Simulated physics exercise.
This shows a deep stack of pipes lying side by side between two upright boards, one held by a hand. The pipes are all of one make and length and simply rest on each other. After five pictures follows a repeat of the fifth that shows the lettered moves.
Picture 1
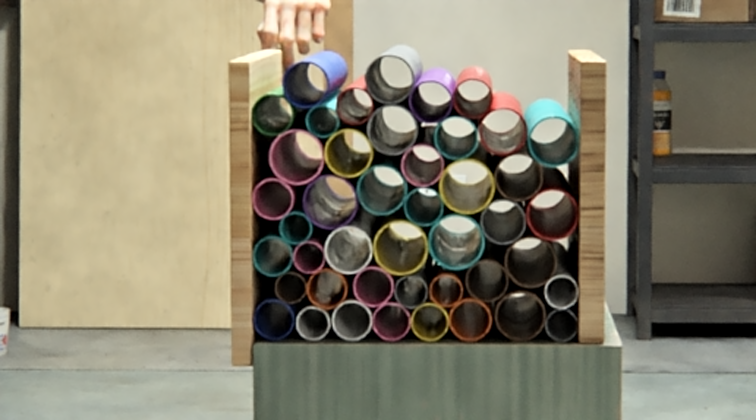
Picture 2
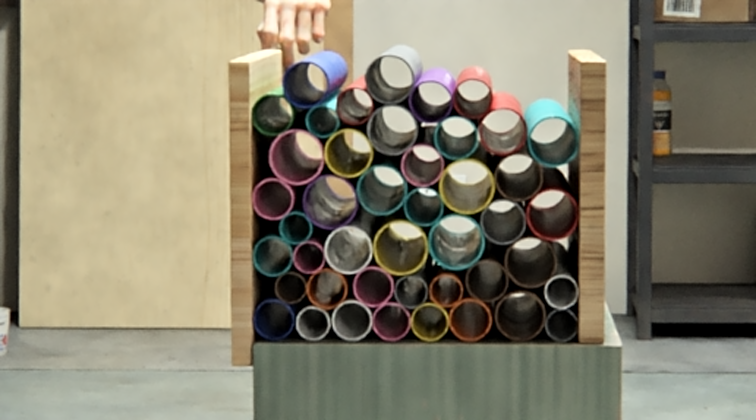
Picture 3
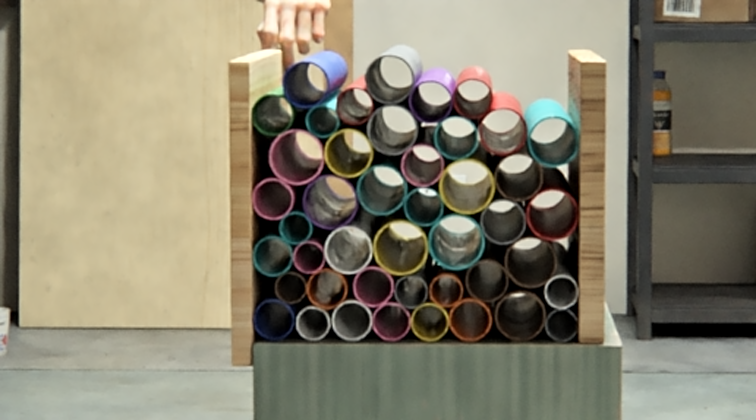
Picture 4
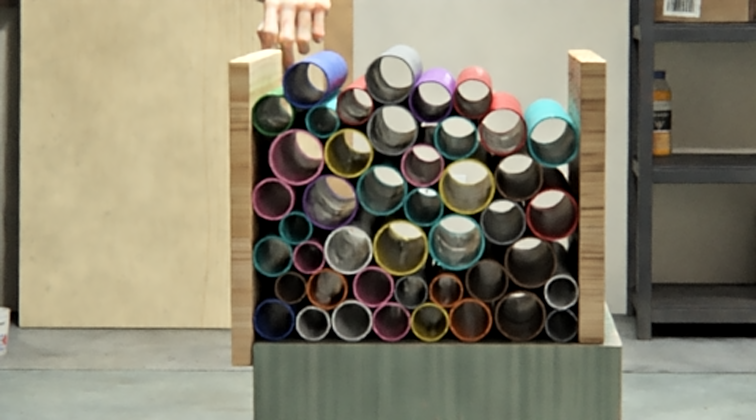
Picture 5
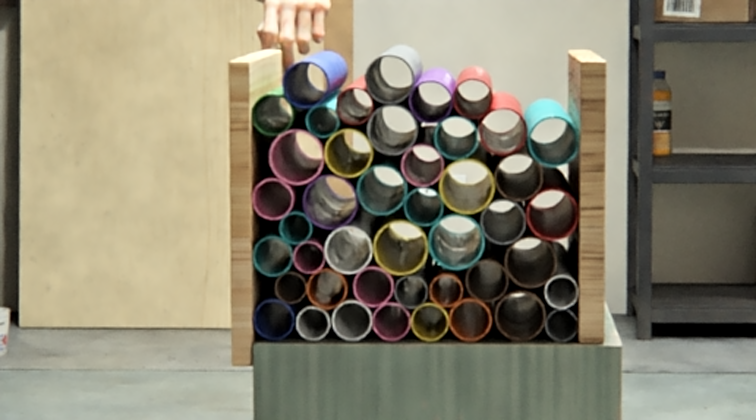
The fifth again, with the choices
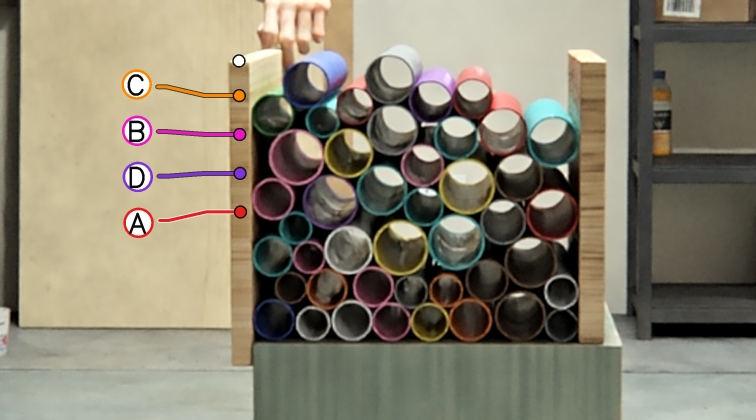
In this clip, a hand touches a blue pipe at the upper left of a deep stack of colourful pipes lying between two upright wooden boards, and neither the hand nor the pipes visibly move throughout.
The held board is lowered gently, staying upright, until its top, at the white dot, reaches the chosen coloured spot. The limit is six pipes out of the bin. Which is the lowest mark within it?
No lower than A.
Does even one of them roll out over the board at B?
No.
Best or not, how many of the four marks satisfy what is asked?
Four of them.
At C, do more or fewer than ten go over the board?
Fewer than ten.
On the marked copy, A at (240, 212); B at (240, 135); C at (239, 96); D at (240, 173); the white dot at (239, 61).
With A. Early on, top of the board (252, 131).
Further on, top of the board (252, 208).
At the end, top of the board (252, 211), two out over the board.
As for the rest, B none out over the board; C none out over the board; D two out over the board.
